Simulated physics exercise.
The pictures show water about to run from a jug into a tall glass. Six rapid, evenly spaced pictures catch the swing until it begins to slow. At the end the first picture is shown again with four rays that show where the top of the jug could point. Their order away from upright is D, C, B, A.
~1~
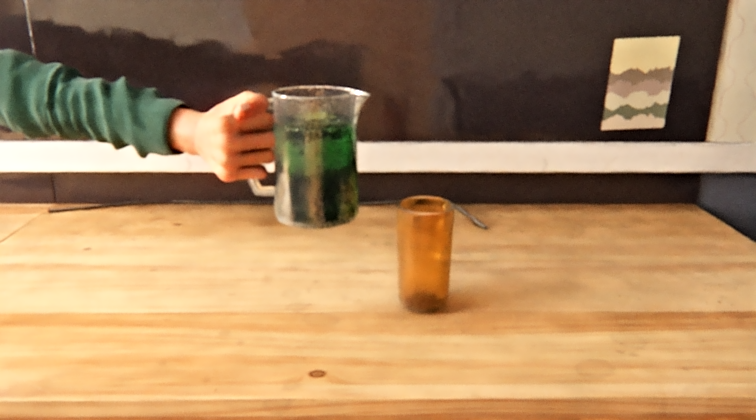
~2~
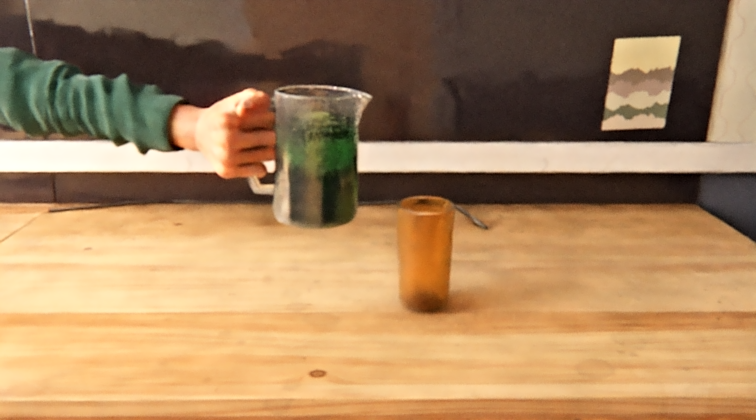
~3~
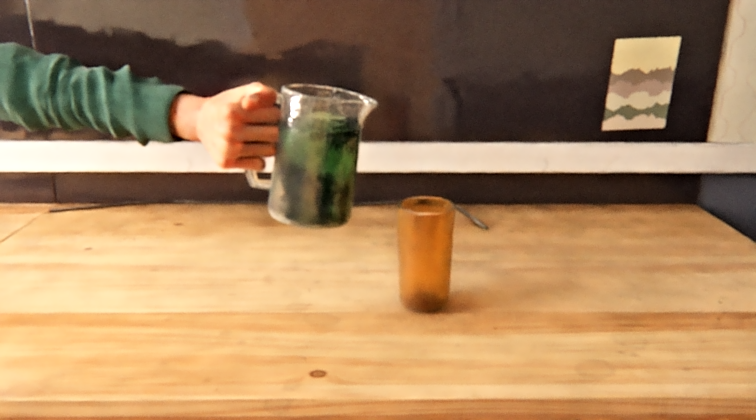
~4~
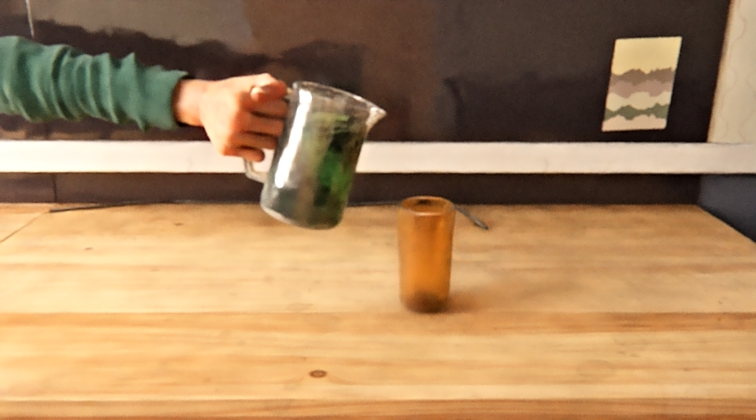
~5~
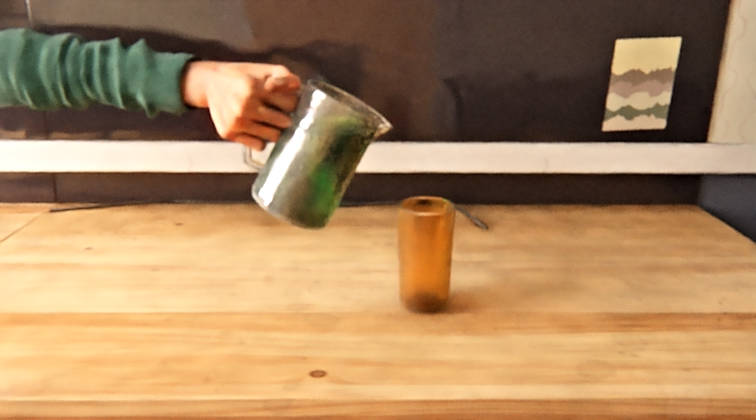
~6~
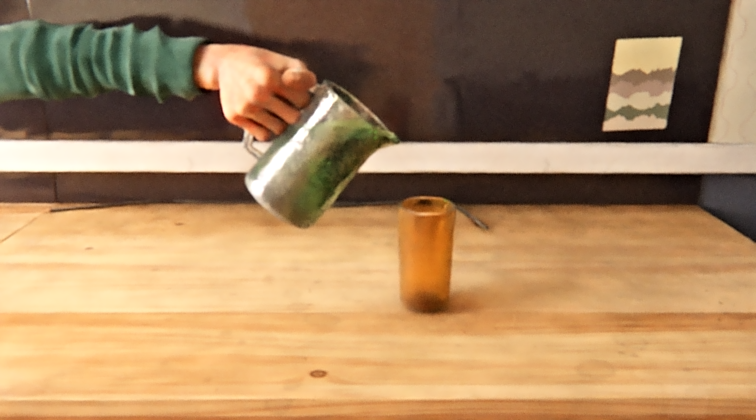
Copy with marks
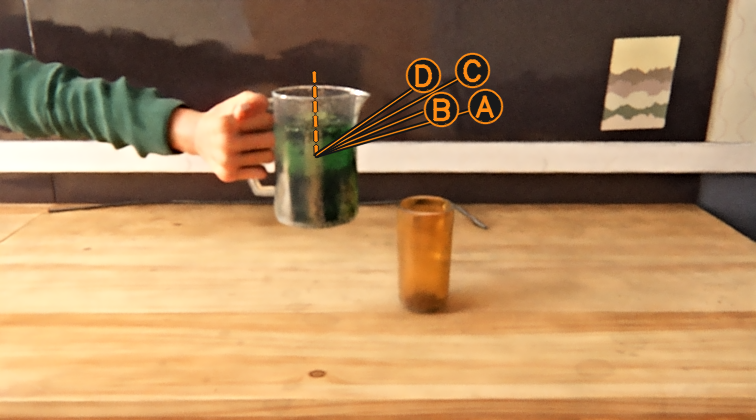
A hand in a green sleeve holds a clear glass jug of dark green liquid at the left, above a pale wooden table seen from the front. An amber tall glass stands right of centre, before a dark wall with a white rail and a patterned paper. The hand tilts the jug steadily rightward, its lip lowering, while the glass and view stay still.
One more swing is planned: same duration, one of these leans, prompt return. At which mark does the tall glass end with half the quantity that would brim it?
Take C.
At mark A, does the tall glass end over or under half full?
Over half.
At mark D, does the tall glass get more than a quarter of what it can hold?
Yes, it does.
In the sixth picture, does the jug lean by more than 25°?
Yes, it does.
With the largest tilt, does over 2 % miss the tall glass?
No, it does not.
On the marked copy, A at (469, 110); B at (423, 111); C at (457, 79); D at (411, 89).
For mark A, the tall glass ends with about 92 % of what it can hold.
For mark B, the tall glass ends with about 70 % of what it can hold.
For mark C, the tall glass ends with about 50 % of what it can hold.
For mark D, the tall glass ends with about 36 % of what it can hold.
